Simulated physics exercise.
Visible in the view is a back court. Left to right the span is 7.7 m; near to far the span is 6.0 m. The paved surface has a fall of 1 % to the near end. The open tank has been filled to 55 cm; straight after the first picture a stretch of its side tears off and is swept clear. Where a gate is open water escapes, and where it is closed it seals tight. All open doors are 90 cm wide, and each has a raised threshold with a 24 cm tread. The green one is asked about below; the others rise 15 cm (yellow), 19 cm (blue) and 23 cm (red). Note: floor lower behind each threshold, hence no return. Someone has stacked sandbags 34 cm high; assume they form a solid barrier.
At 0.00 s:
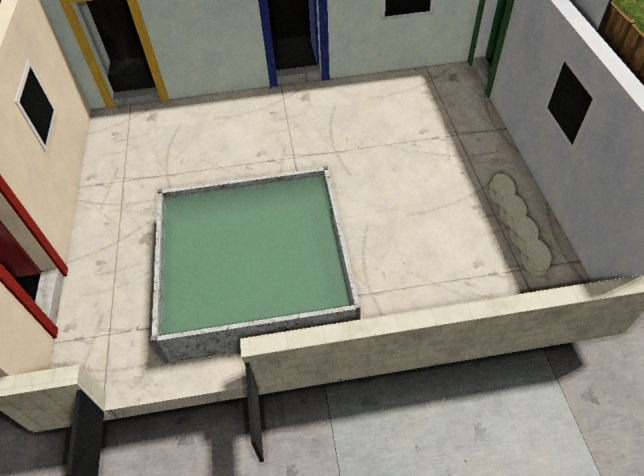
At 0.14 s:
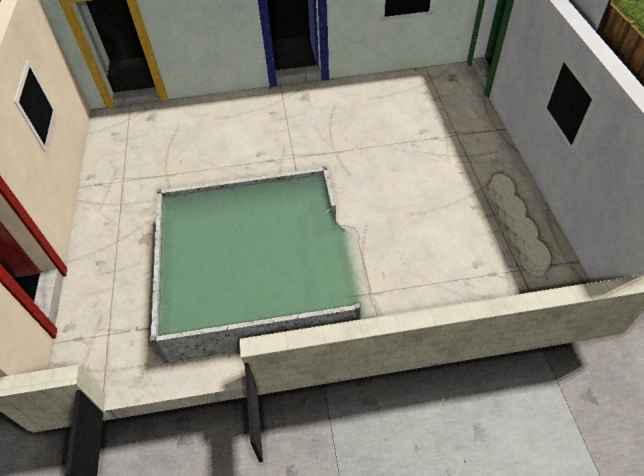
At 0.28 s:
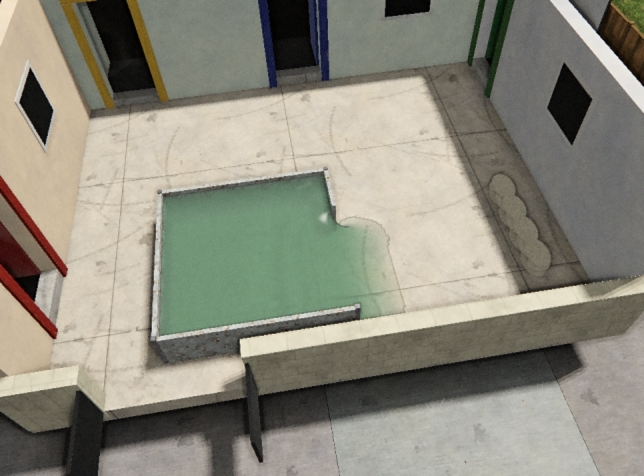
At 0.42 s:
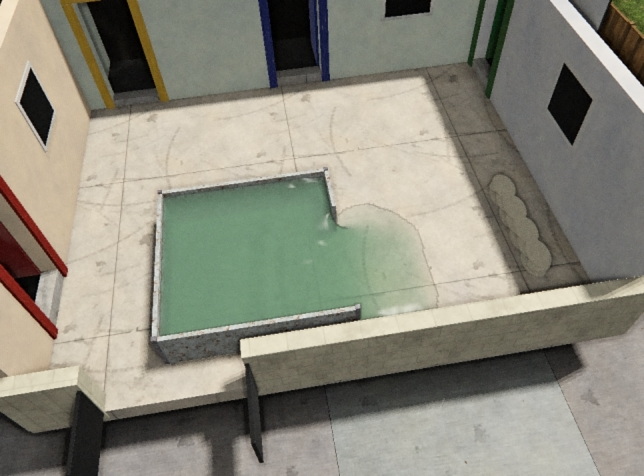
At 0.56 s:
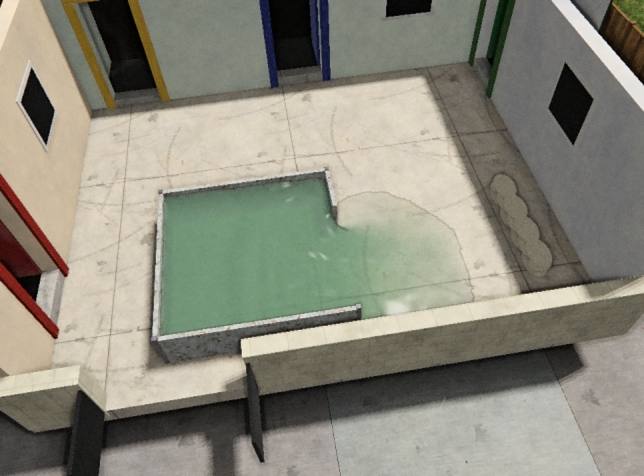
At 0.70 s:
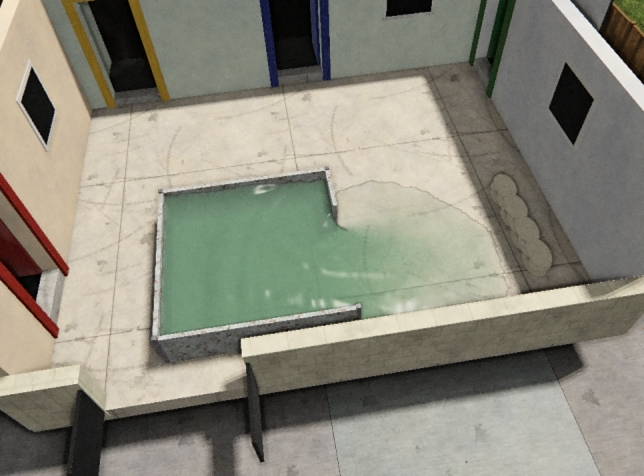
Green water pours through a gap in the open tank's right side and spreads across the pale paving.
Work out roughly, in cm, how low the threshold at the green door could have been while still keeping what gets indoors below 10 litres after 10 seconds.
No lower than about 25 cm.
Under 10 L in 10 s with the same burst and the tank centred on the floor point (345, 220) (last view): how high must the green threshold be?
Roughly 20 cm is needed.
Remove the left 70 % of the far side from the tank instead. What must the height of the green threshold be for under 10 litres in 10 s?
I'd say close to 13.5 cm.
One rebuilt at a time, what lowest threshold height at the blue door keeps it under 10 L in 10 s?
Roughly 6.5 cm at blue.
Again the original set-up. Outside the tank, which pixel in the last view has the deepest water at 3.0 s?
Around pixel (588, 314).
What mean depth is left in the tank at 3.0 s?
I'd put it at some 25 centimetres on average.
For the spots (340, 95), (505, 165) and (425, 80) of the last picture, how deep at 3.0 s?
First 0, then 10, then 0 cm.
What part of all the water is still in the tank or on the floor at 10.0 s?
Some 98 per cent remains.
After 1.4 s water covers 20 % of the floor, deepest (34 cm) near (514, 269); it has not reached the green door.
After 3.0 s water covers 35 % of the floor, deepest (44 cm) near (588, 314); 5 cm at the green door, 0 litres in over its 19 cm threshold.
After 10.0 s water covers 95 % of the floor, deepest (14 cm) near (46, 402); 10 cm at the green door, 34 litres in over its 19 cm threshold.
At the green door as built, the water arrived by 2.8 s and peaked near 23 cm at 5.8 s.
Run again over the same 10 s with other heights there, 23 litres in over 21 cm, 3 litres over 28.5 cm. The limit of 10 litres is kept from about 25 cm up.
